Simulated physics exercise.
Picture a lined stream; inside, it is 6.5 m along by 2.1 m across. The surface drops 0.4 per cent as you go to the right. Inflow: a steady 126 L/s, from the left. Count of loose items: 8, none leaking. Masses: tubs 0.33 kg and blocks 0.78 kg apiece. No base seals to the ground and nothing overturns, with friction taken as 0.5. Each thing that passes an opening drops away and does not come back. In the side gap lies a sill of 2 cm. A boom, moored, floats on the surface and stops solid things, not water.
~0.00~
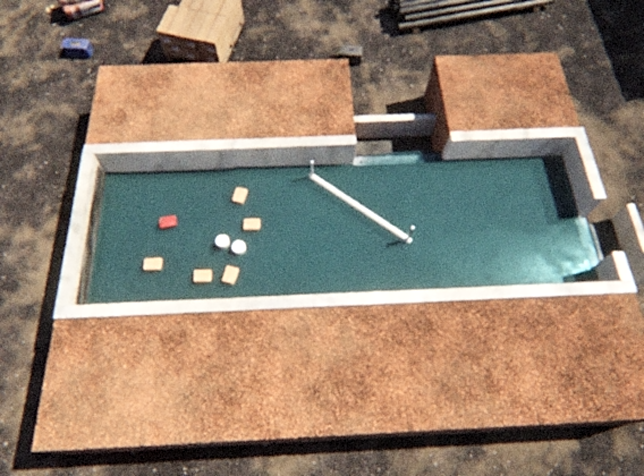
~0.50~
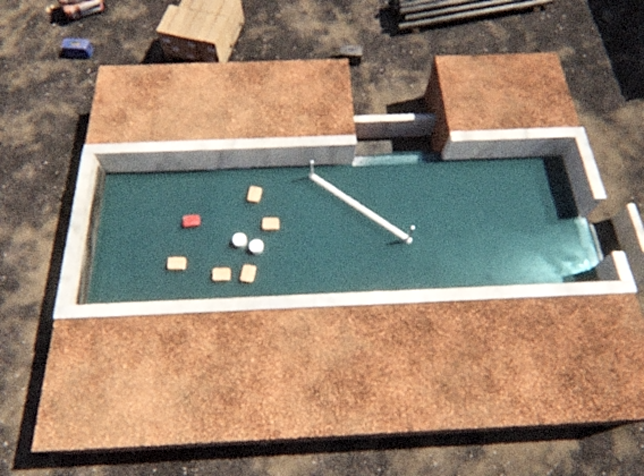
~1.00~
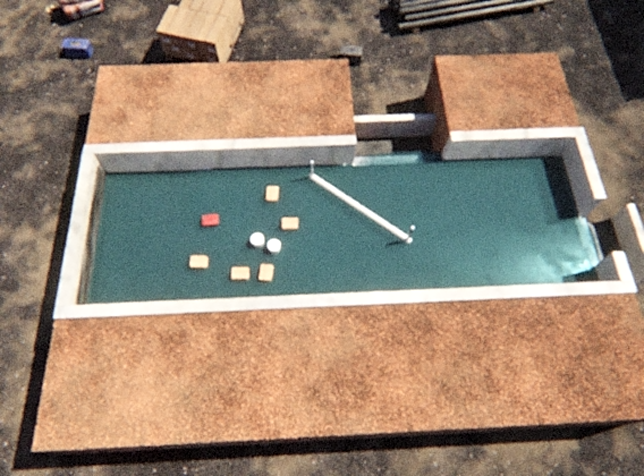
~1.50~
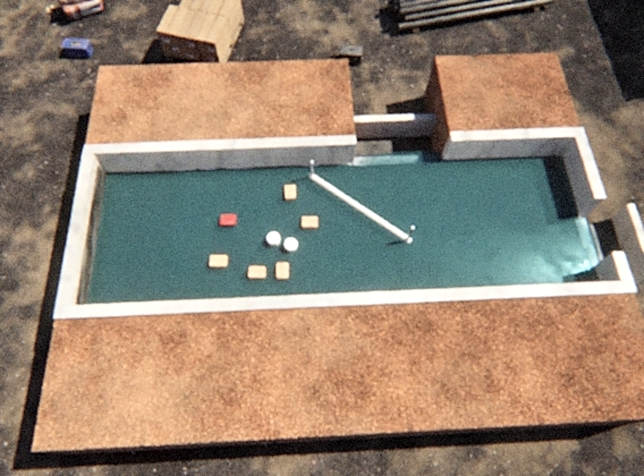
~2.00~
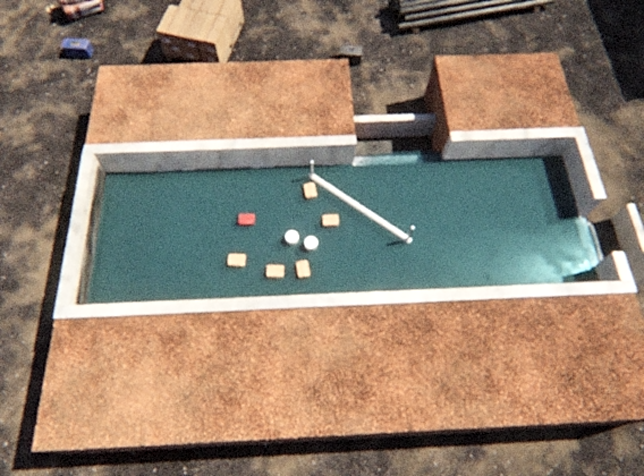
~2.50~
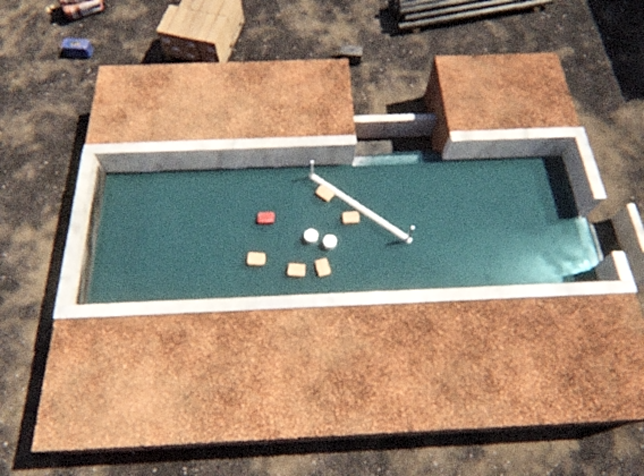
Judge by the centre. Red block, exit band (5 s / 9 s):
It will be washed out late, if at all.
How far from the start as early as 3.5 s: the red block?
Close to 200 cm.
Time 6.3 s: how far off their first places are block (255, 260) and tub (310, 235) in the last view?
300 cm; 200 cm.
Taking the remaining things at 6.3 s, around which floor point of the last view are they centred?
Near (396, 246).
After 3.5 s the red block is near (307, 215), 1.9 m from its start, afloat; 0 of 8 are out; 8 afloat.
After 6.3 s the red block is near (362, 228), 2.6 m from its start, afloat; 0 of 8 are out; 8 afloat.
After 10.0 s the red block is near (393, 237), 3.0 m from its start, afloat; 0 of 8 are out; 8 afloat.
After 14.0 s the red block is near (405, 245), 3.2 m from its start, afloat; 3 of 8 are out; 5 afloat.
